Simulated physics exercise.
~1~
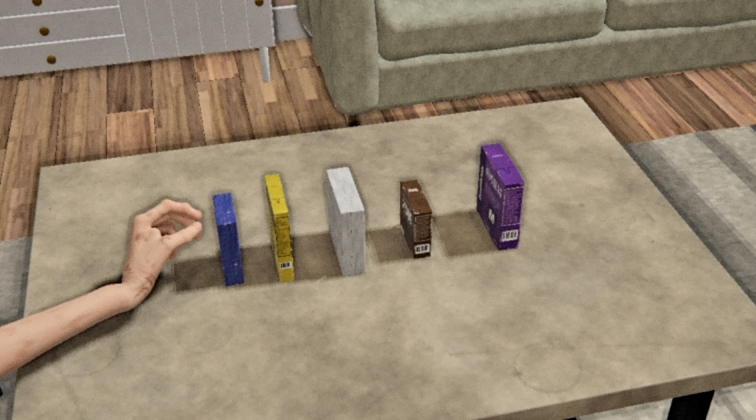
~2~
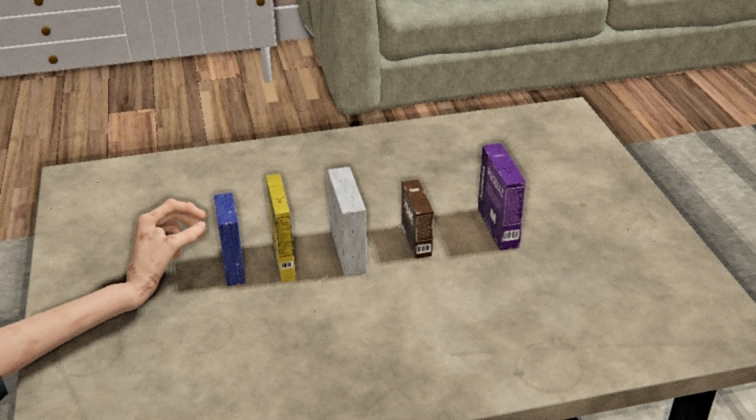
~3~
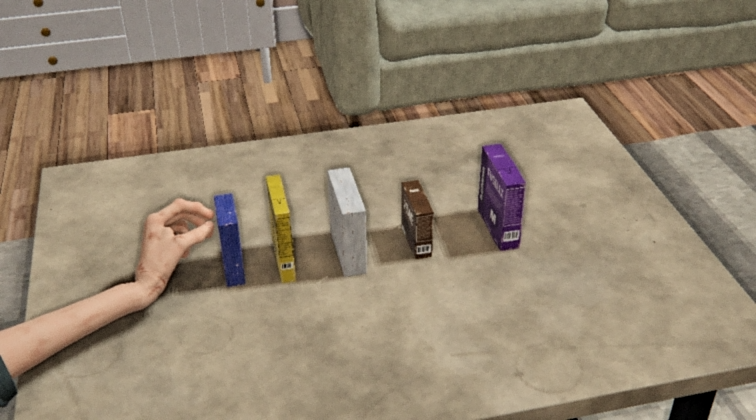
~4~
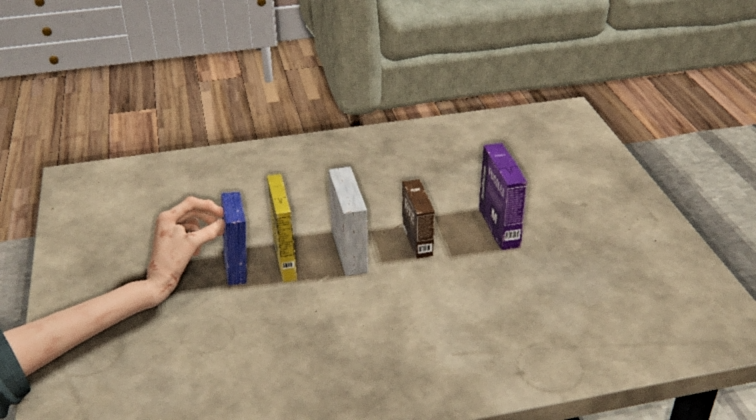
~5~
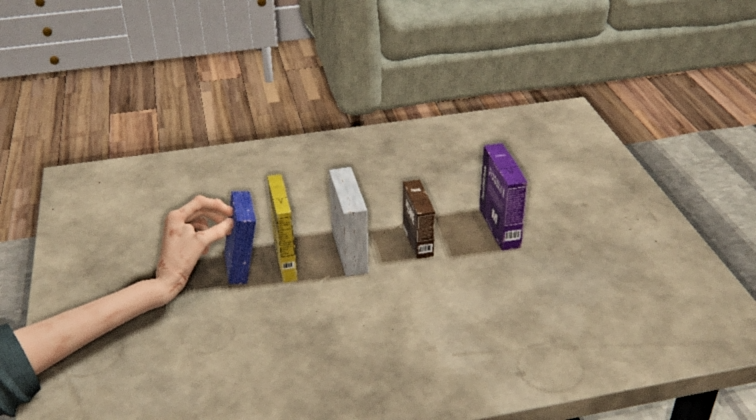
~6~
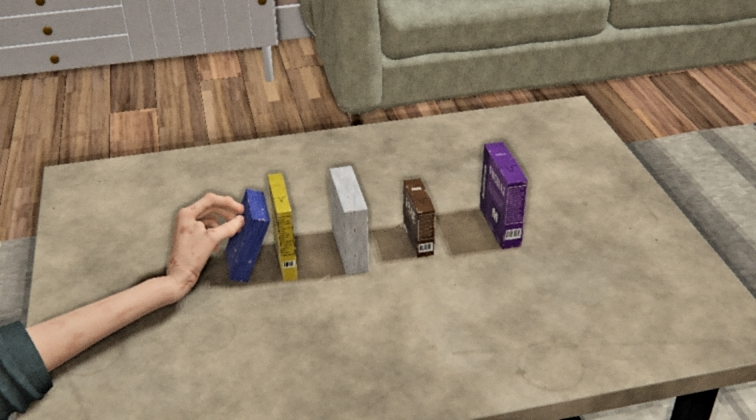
To begin with, a hand hovers at the left of five upright boxes, blue, yellow, white, brown and purple, spaced in a row on a table. The hand moves right and pushes the upper part of the blue box, which tilts rightward toward the yellow one while the others stay still.
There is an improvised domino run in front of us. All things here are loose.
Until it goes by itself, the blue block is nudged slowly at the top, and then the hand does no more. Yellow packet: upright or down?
It will fall.
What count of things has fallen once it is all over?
All told, the number is 4.
Then, 0.20 s past the last view, blue block 54° over; yellow packet rocked 35° from its first pose near (310, 226).
Then, 0.40 s past the last view, blue block 68° over; yellow packet rocked 61° from its first pose near (326, 233); white board rocked 41° from its first pose.
Then, 0.60 s past the last view, blue block 73° over; yellow packet rocked 73° from its first pose near (332, 238); white board rocked 74° from its first pose; brown packet on its side.
Finally, down or leaning hard on the table, brown packet, white board and yellow packet. Final places as the last picture's camera would see them, yellow packet near (332, 238).
